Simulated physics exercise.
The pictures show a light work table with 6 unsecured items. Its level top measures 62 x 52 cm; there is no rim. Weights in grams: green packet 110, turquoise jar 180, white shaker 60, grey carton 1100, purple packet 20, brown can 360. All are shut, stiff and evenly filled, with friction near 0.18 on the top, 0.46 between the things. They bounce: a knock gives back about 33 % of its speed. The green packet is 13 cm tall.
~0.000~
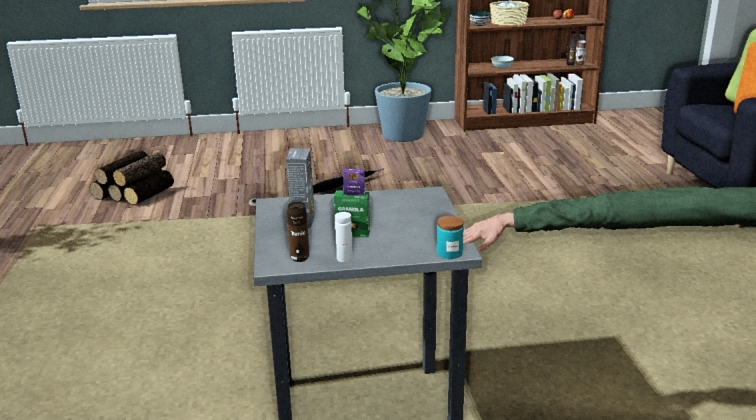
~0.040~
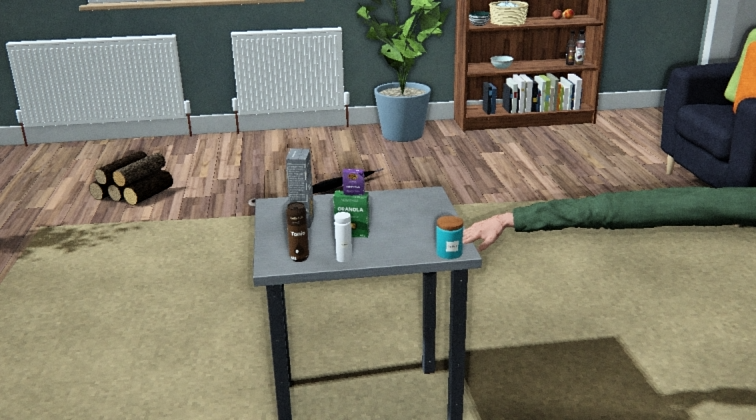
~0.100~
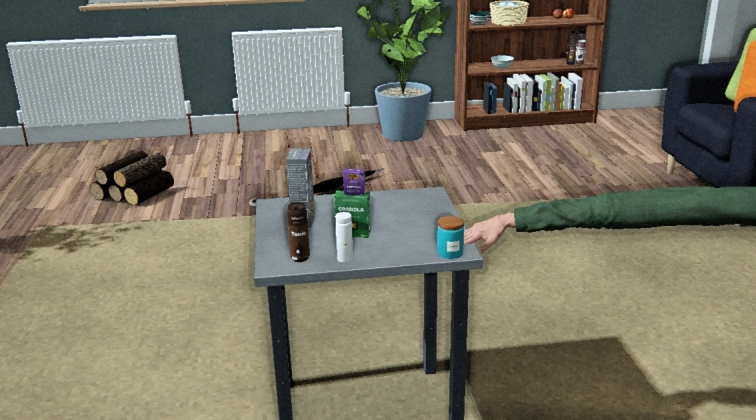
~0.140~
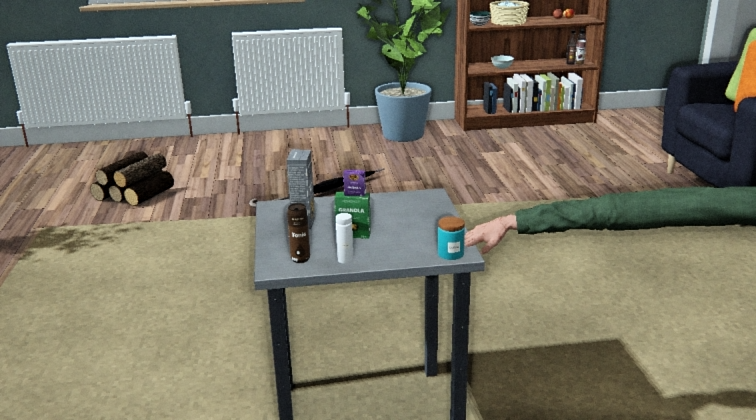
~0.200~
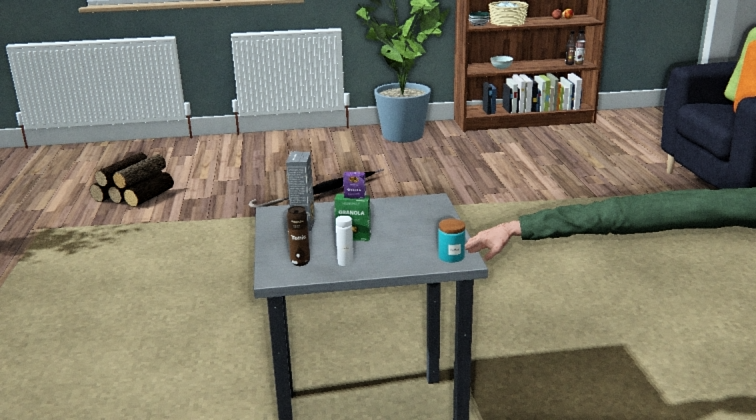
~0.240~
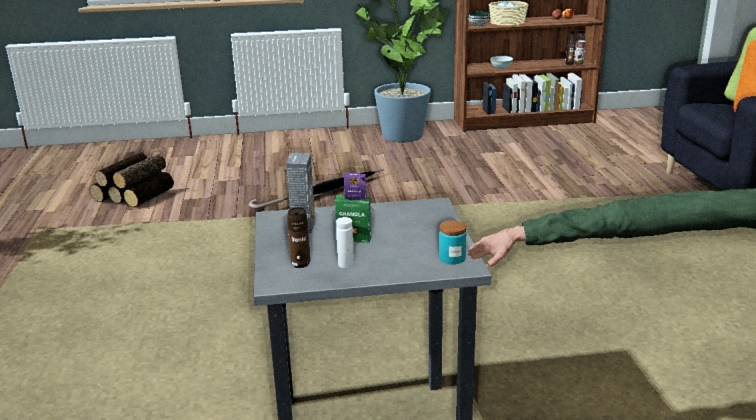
Grey table with six containers on top edging slightly toward the viewer, a green-sleeved hand at its right side moving along.
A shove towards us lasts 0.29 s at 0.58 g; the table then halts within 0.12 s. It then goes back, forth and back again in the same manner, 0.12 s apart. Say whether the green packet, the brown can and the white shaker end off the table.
The green packet drops to the floor, the brown can drops to the floor, the white shaker drops to the floor.
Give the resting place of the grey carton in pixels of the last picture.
Near (306, 220).
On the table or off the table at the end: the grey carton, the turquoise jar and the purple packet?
The grey carton is still on the table; the turquoise jar finishes off the table; the purple packet finishes off the table.
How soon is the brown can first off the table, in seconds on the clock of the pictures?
Near 0.9 s.
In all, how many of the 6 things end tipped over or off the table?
5 of them.
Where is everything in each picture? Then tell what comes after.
Green packet (352, 214); brown can (298, 233); white shaker (344, 237), in the first frame.
Purple packet (354, 182); turquoise jar (450, 237), in the second frame.
Grey carton (301, 189); purple packet (354, 182), in the third frame.
Table along by 2 cm; turquoise jar (451, 238); grey carton (301, 190), in the fourth frame.
Table along by 6 cm; purple packet (355, 185) slid 4 cm; turquoise jar (452, 241) slid 4 cm, in the fifth frame.
Table along by 9 cm; green packet (354, 219) slid 6 cm; brown can (299, 238) slid 6 cm; white shaker (345, 243) slid 6 cm, in the sixth frame.
After 0.64 s, table along by 33 cm; green packet slid 12 cm near (360, 248); white shaker slid 12 cm near (352, 276); brown can slid 12 cm near (302, 271).
After 1.14 s, turquoise jar, white shaker and brown can now off the table; green packet slid 16 cm near (358, 240); purple packet slid 17 cm.
After 1.54 s, table along by 33 cm; green packet slid 5 cm near (364, 262); grey carton slid 8 cm; purple packet slid 5 cm.
After 2.04 s, green packet and purple packet now off the table; grey carton slid 25 cm.
At rest (2.7 s), off the table, green packet, turquoise jar, white shaker, purple packet and brown can; not toppled but over 5 cm from the start, grey carton.
